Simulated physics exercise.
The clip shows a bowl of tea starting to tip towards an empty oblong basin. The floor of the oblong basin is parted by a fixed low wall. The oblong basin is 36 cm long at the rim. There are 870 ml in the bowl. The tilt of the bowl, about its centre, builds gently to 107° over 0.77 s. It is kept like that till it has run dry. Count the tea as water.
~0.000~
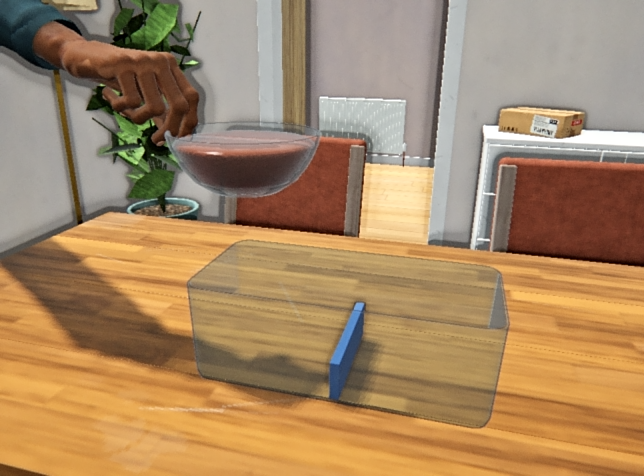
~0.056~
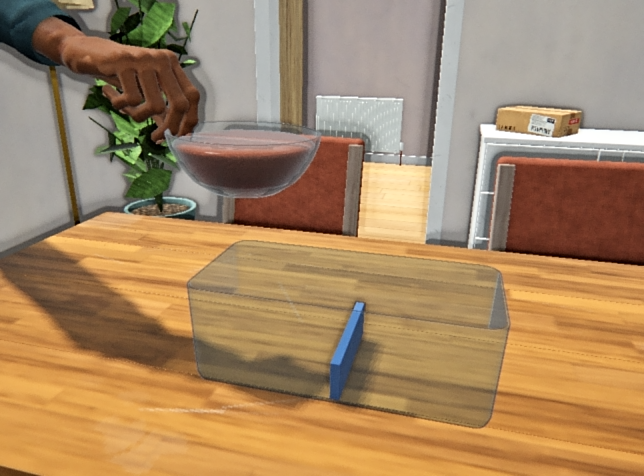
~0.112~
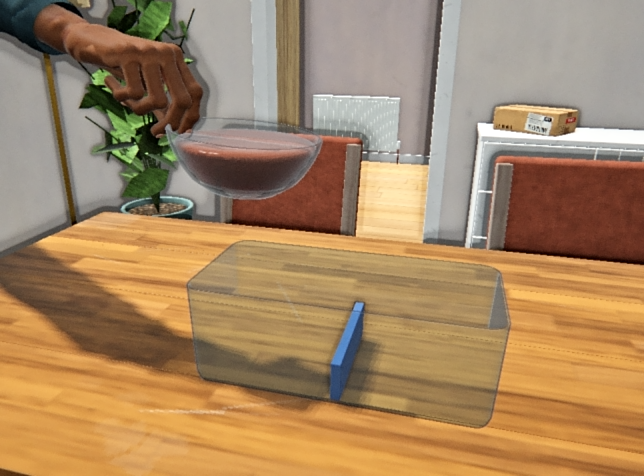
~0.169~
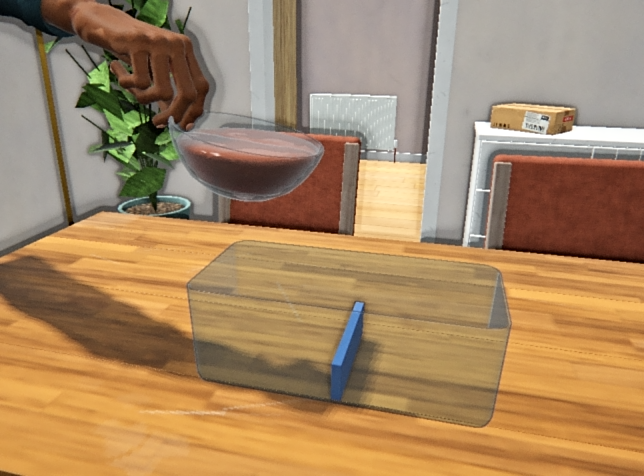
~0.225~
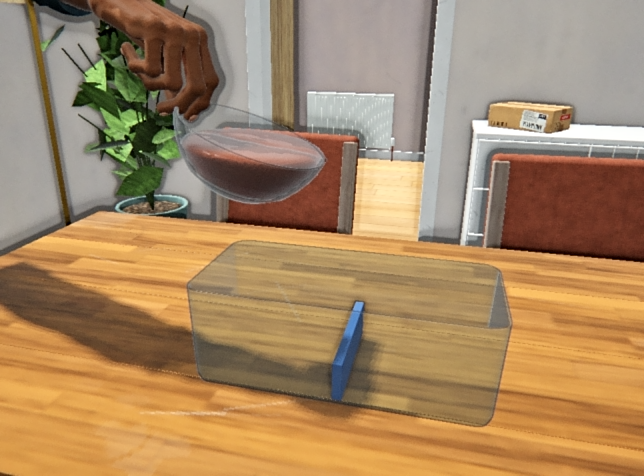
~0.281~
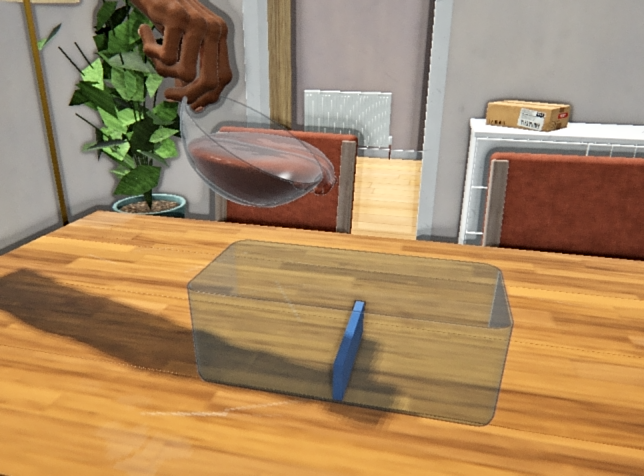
In the video, a hand holds a clear bowl of reddish-brown liquid above an empty transparent oblong basin with a blue divider on a wooden table, then gradually tilts it to the right until liquid reaches the lowered rim.
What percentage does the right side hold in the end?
The far part has some 59 per cent.
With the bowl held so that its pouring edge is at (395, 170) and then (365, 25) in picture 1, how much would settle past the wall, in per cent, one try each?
In turn about 90 and 80 per cent.
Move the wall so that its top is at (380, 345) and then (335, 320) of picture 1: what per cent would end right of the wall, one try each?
First 20, then 75 per cent.
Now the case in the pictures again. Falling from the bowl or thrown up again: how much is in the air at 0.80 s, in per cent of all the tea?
Near 3 in a hundred.
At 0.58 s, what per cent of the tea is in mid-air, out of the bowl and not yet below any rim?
About 24 per cent.
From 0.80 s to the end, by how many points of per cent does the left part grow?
About 1 per cent.
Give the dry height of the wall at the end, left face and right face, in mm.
Some 38 mm on the left and 30 mm on the right.
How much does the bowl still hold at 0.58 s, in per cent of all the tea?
Some 6 per cent.
After 0.58 s the tilt is 91° and 6 per cent is still to pour, 17 is left of the wall and 52 right of it.
After 0.80 s the tilt is 107° and 0 per cent is still to pour, 38 is left of the wall and 58 right of it.
After 1.02 s the tilt is 107° and 0 per cent is still to pour, 40 is left of the wall and 59 right of it.
After 1.27 s the tilt is 107° and 0 per cent is still to pour, 40 is left of the wall and 59 right of it.
In the end 40 per cent lies left of the wall, 59 right of it and 2 outside.
